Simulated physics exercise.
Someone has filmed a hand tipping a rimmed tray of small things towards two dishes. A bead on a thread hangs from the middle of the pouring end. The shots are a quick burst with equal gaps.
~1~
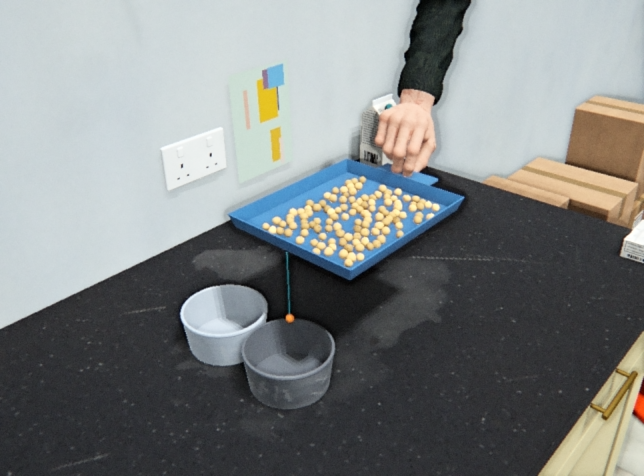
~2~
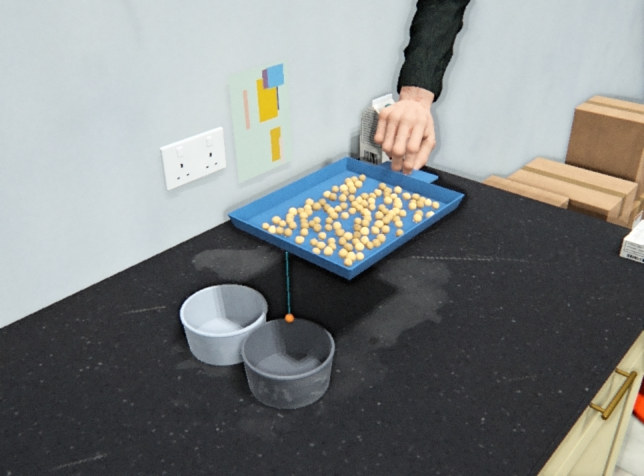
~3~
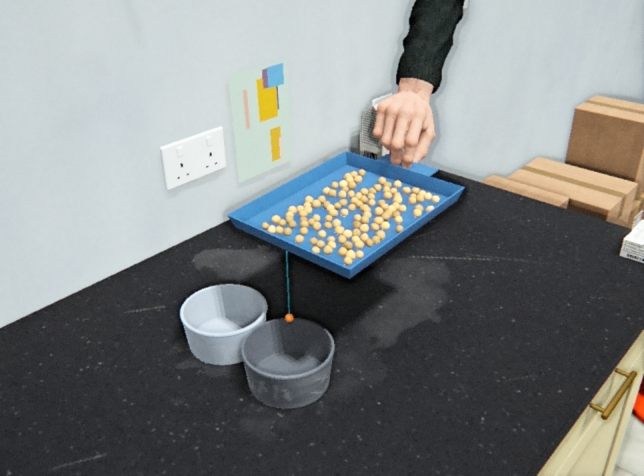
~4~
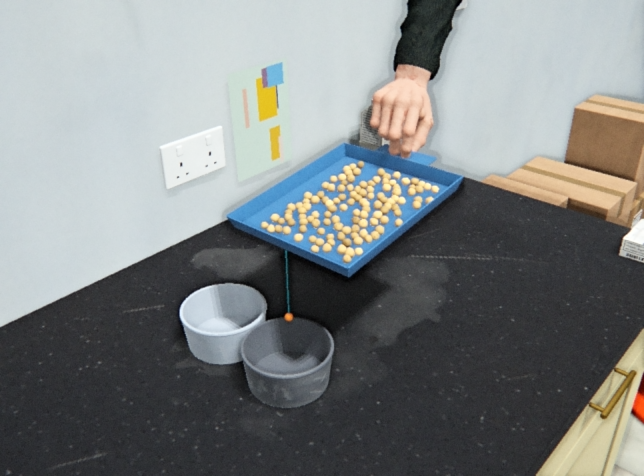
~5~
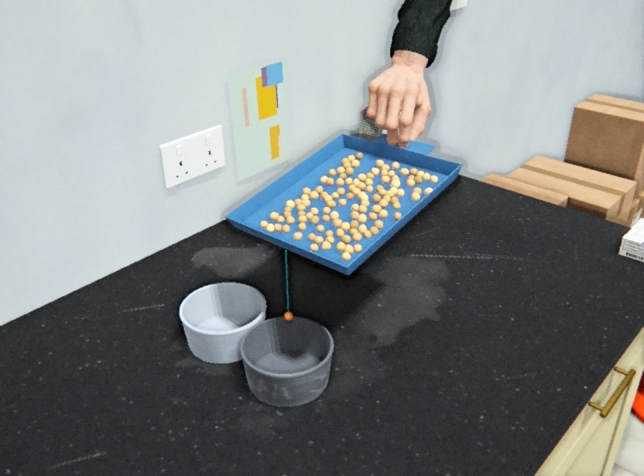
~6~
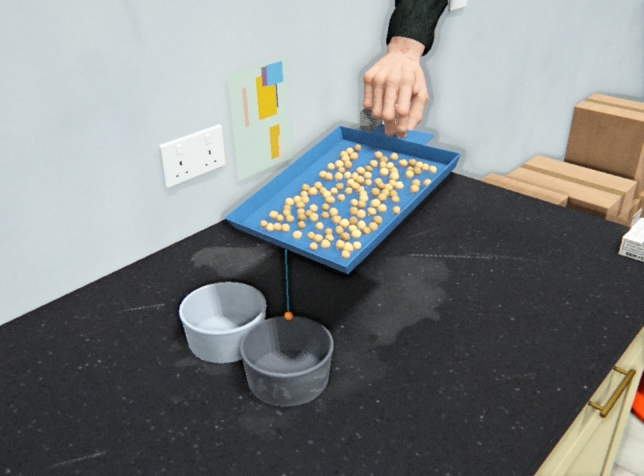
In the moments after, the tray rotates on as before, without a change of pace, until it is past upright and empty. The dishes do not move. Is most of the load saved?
The two hold over half of the load.
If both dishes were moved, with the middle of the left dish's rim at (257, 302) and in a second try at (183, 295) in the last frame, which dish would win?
One: Left. Two: The dish on the right.
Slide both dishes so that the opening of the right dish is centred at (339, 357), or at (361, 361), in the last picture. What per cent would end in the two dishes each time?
Roughly 40 per cent, and 10 per cent.
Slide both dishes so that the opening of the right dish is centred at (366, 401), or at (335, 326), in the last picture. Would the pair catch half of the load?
In turn: Less than half; under half.
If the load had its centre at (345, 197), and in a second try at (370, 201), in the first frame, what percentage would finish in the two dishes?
Roughly 90 per cent, and 80 per cent.
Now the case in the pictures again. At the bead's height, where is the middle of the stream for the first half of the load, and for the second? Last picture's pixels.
Around (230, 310) and then (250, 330).
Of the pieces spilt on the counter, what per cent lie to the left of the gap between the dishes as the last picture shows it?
Roughly 90 in a hundred.
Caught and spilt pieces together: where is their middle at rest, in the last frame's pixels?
Roughly at (234, 355).
Shortly afterwards, tray tipped steeply; all but a few on the tray; only a few in the air.
Next, tray tipped right over; all but a few on the tray; only a few in the left dish; only a few outside both; only a few in the air.
Some moments later, tray tipped past a quarter turn; near a quarter in the right dish; near half in the left dish; near a quarter outside both.
In the end, tray tipped past a quarter turn; near a quarter in the right dish; near half in the left dish; near a quarter outside both.
